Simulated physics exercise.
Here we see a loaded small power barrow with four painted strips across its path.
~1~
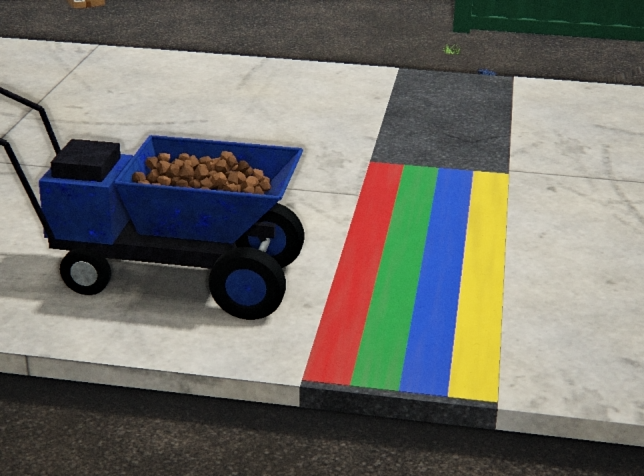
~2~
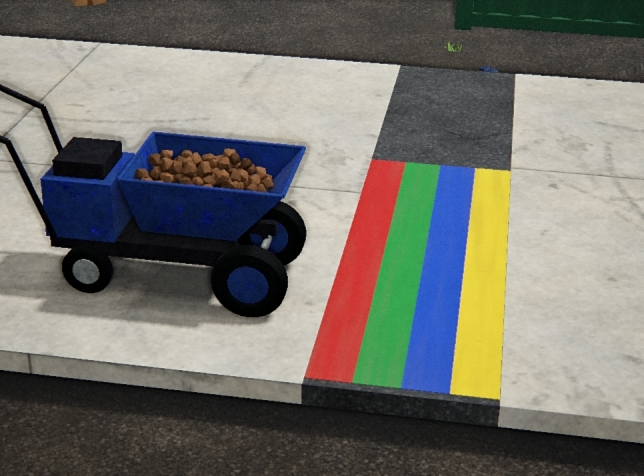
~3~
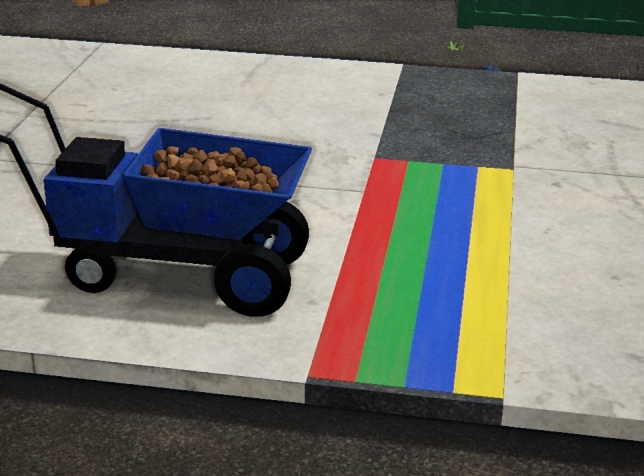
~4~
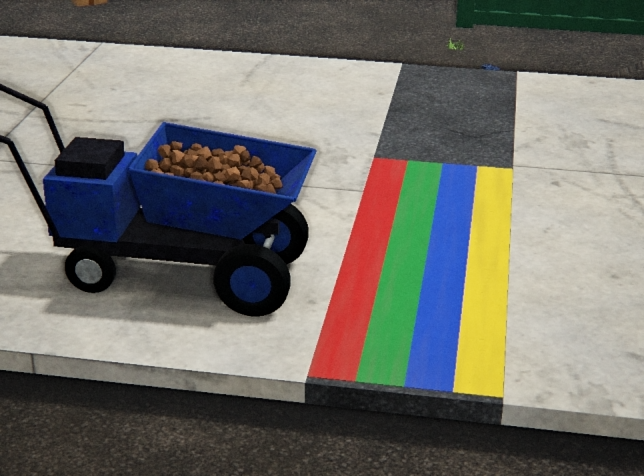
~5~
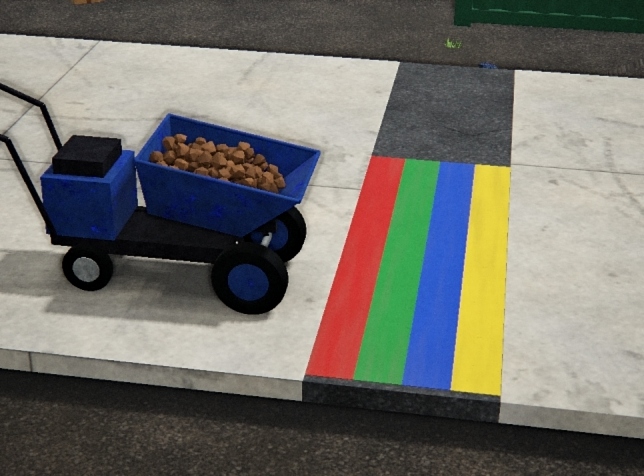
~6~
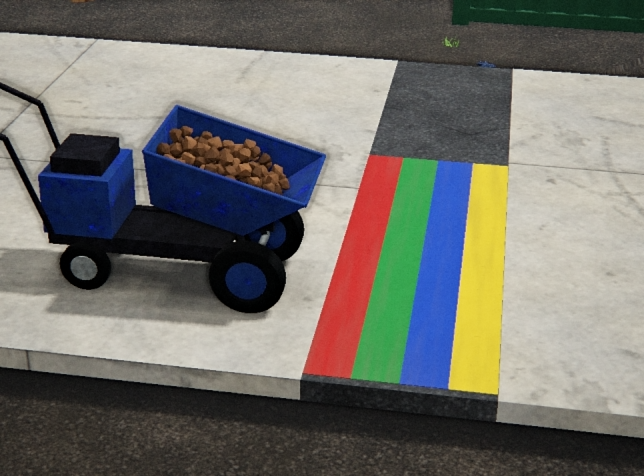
A small blue power barrow with black handles and wheels stands at the left on a pale paved strip between dark asphalt, seen from slightly above and to the side. Its skip holds brown clay clods, and red, green, blue and yellow strips lie to its right. The skip gradually tilts up at its handle end, its clods staying inside, while the view shifts very slightly.
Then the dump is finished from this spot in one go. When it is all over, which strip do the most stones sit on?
On the green strip.
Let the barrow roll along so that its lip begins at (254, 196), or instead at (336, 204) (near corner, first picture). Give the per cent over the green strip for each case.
First try: Around 30 %; second try: Around 0 %.
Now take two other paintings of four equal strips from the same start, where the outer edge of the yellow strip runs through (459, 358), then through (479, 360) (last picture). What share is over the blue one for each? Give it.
The first comes to 30 per cent and the second to 30 per cent.
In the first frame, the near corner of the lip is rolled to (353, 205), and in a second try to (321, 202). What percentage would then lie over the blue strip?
Result: Try 1 = 30 %, try 2 = 40 %.
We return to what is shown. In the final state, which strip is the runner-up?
Just behind the leader sits blue.
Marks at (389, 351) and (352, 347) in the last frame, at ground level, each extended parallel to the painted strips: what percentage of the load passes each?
The first comes to 50 per cent, the second to 80 per cent.
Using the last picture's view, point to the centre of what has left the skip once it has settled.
Close to (406, 291) in the last picture.
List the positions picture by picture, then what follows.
In the first picture, lip of the skip near (279, 199), level; top of the load near (202, 182), clay clods; red strip near (335, 348); green strip near (382, 353); blue strip near (428, 358); yellow strip near (476, 364).
In the second picture, lip of the skip near (283, 197), level; top of the load near (205, 179).
In the third picture, lip of the skip near (289, 198), tipped barely; top of the load near (195, 174).
In the fourth picture, lip of the skip near (294, 200), tipped a little; top of the load near (190, 173).
In the fifth picture, lip of the skip near (299, 202), tipped a little; top of the load near (194, 168).
In the sixth picture, lip of the skip near (305, 206), tipped clearly; top of the load near (195, 158); red strip near (336, 342); green strip near (382, 346); blue strip near (429, 351); yellow strip near (476, 356).
Shortly afterwards, skip tipped steeply; the whole lot in the skip.
Next, skip tipped steeply; the bulk in the skip; only a few over the red strip; a little over the green strip.
Some moments later, skip tipped right over; a little in the skip; a little over the red strip; near a third over the green strip; near a quarter over the blue strip; a little over the yellow strip; only a few off the paint.
In the end, skip tipped right over; a little in the skip; a little over the red strip; near a third over the green strip; near a quarter over the blue strip; a little over the yellow strip; only a few off the paint.
